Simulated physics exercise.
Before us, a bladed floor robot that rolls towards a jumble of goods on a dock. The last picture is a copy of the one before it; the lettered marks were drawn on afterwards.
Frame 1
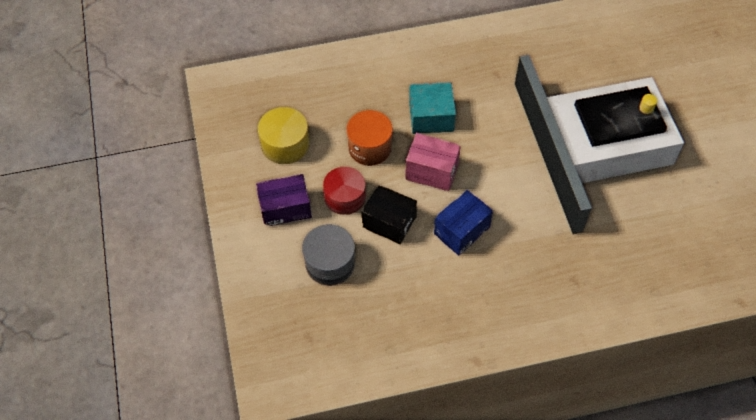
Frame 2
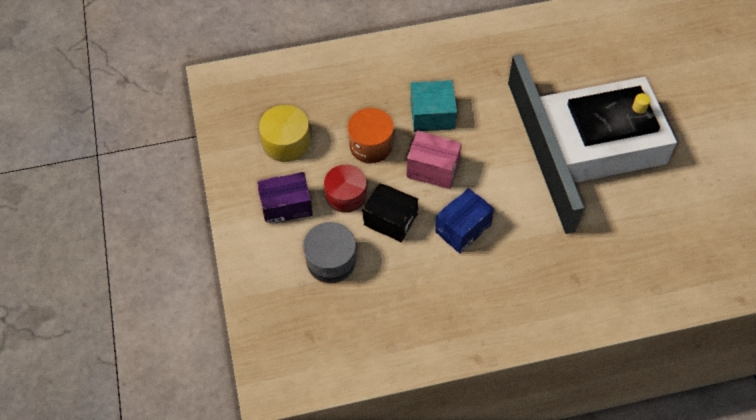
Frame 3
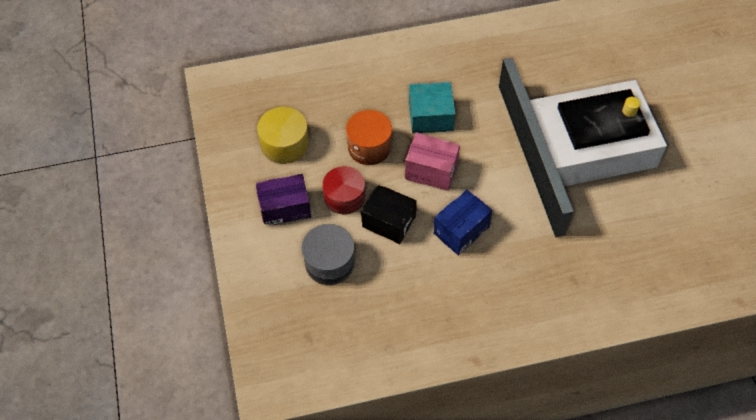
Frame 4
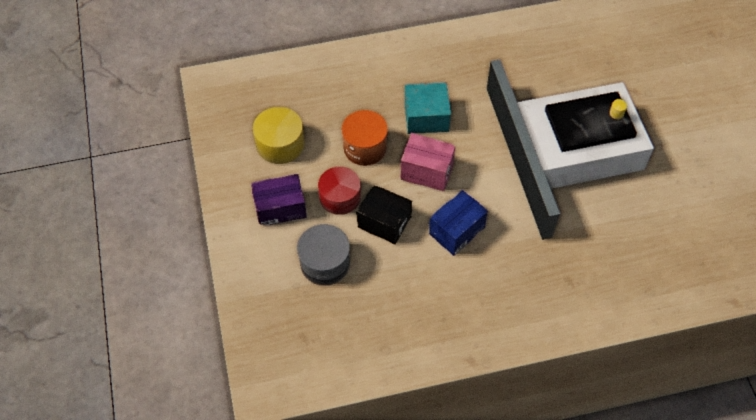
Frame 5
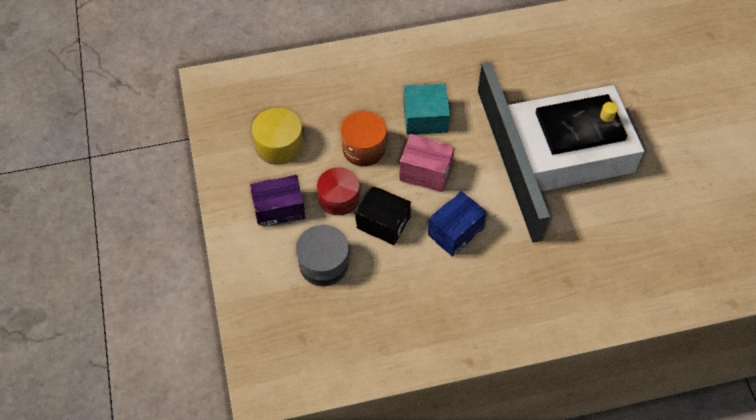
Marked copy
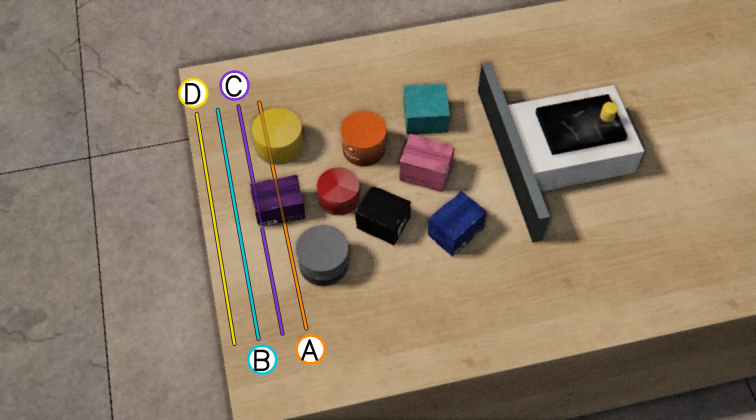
A white machine with a wide dark blade on its front slid slowly left across a wooden surface, drawing a little closer to a cluster of colorful boxes and round containers that stayed in place.
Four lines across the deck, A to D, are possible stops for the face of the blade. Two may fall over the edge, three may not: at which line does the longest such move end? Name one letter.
It can go as far as A.
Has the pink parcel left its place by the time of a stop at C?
Yes.
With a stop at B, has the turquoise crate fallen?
No.
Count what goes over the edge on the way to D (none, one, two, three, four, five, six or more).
By then, six or more.
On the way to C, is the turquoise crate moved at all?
Yes.
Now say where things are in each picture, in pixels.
Black box (389, 214); purple box (284, 200); orange pail (370, 138), in the first picture.
Robot (608, 116); blue box (464, 220), in the second picture.
Robot (597, 119); pink parcel (432, 162), in the third picture.
Robot (584, 122); yellow canister (279, 136), in the fourth picture.
Robot (575, 124); black box (383, 215); purple box (278, 201); orange pail (364, 139), in the fifth picture.
On the marked copy, A at (281, 207); B at (237, 216); C at (259, 212); D at (214, 221).
With A. Early on, robot (494, 140); turquoise crate (387, 117); orange pail (350, 143).
Further on, robot (411, 156); purple box (230, 210); grey pail (274, 271).
At the end, robot (347, 168); grey pail over the edge; purple box over the edge; two fallen.
As for the rest, B drops six; C drops five; D drops nine.
